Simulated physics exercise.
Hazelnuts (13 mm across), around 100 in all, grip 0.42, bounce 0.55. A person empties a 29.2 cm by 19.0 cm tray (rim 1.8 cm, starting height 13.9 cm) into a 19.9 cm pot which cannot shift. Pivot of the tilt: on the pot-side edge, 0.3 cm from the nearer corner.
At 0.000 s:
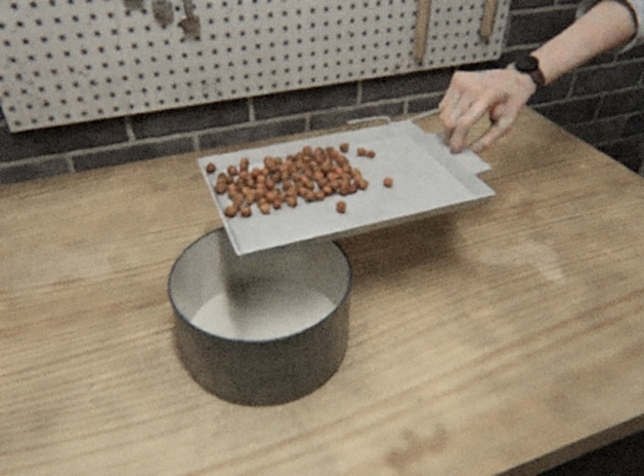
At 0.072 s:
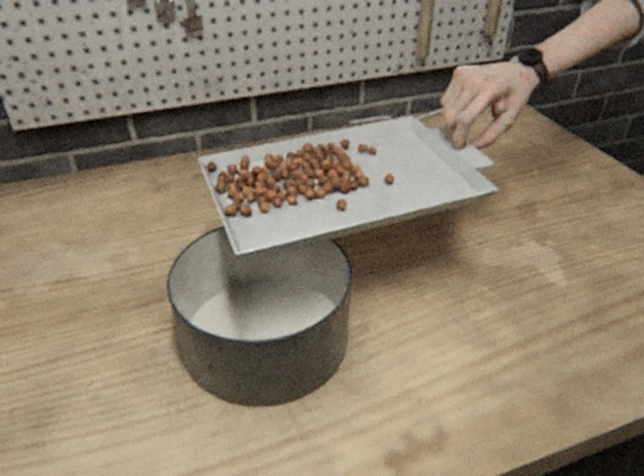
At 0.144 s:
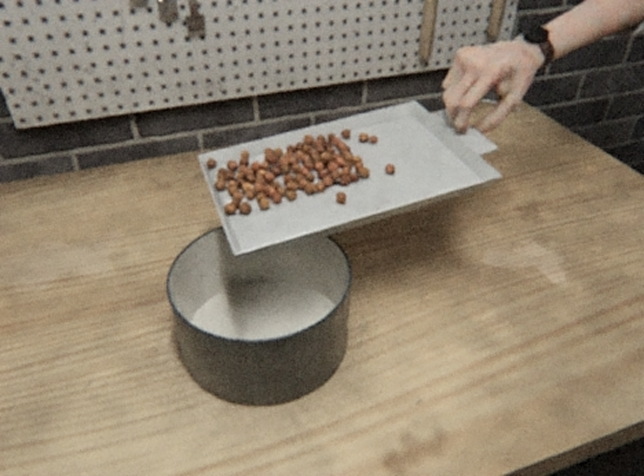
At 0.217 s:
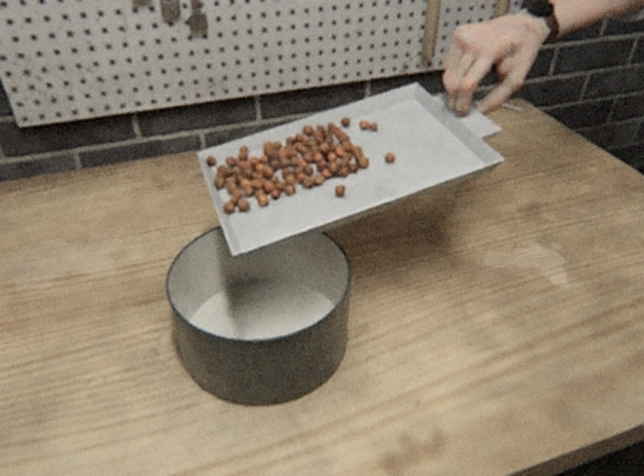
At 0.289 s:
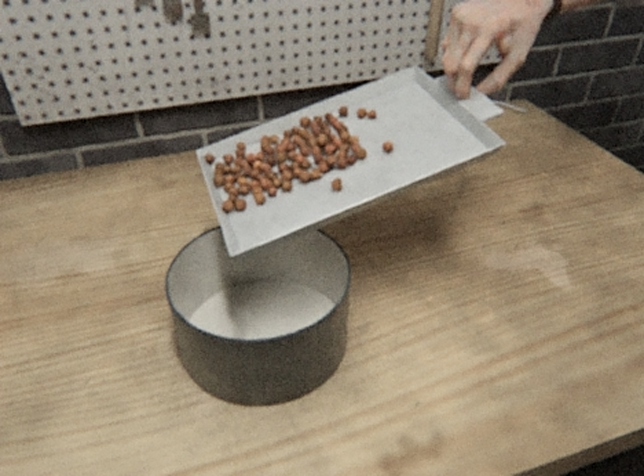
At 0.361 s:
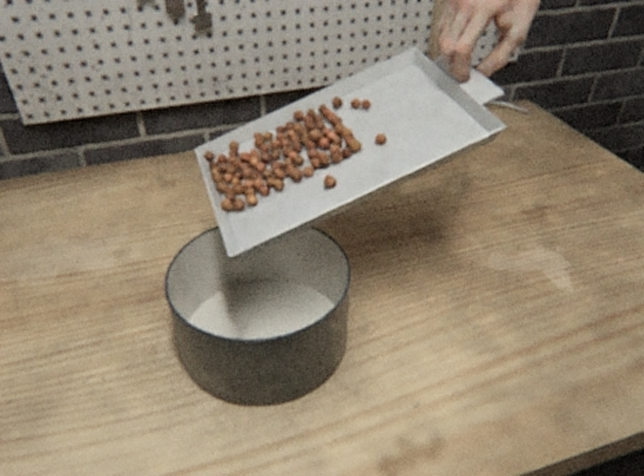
A pale rectangular tray, held at its right end by a hand with a dark wristband, starts level and tilts steadily, its right end rising while the left edge stays above a dark round pot with a light interior. Small reddish-brown pieces cluster on its left half, shifting slightly leftward. The steady, raised view shows a wooden tabletop before dark brick and white pegboard.
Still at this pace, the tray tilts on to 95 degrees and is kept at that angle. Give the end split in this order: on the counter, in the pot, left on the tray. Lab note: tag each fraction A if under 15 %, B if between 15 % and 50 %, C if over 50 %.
Counter = B, pot = C, tray = A.
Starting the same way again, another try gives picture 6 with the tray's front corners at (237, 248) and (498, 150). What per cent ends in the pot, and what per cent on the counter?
Pot 100; counter 0.
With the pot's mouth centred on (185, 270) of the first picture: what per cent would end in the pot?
I'd expect near 95 per cent.
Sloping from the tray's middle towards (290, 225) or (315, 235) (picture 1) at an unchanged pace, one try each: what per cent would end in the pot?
Around 100 % for the first direction, around 100 % for the second.
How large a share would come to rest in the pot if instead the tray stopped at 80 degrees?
Share in the pot: Around 65 %.
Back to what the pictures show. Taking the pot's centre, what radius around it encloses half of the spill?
Some 20 cm.
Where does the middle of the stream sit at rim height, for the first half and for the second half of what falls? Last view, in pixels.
I'd mark about (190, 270) for the first half and about (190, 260) for the second.
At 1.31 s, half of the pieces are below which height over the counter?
The halfway line is at about 8 cm.
Then, at 0.93 s, tilt 55 degrees; the tray holds 95 %, the pot 0 %.
After 1.31 s, tilt 79 degrees; the tray holds 30 %, the pot 40 %.
After 1.77 s, tilt 95 degrees; the tray holds 0 %, the pot 65 %.
In the end, at 2.7 s, counter 35 %, pot 65 %, tray 0 %.
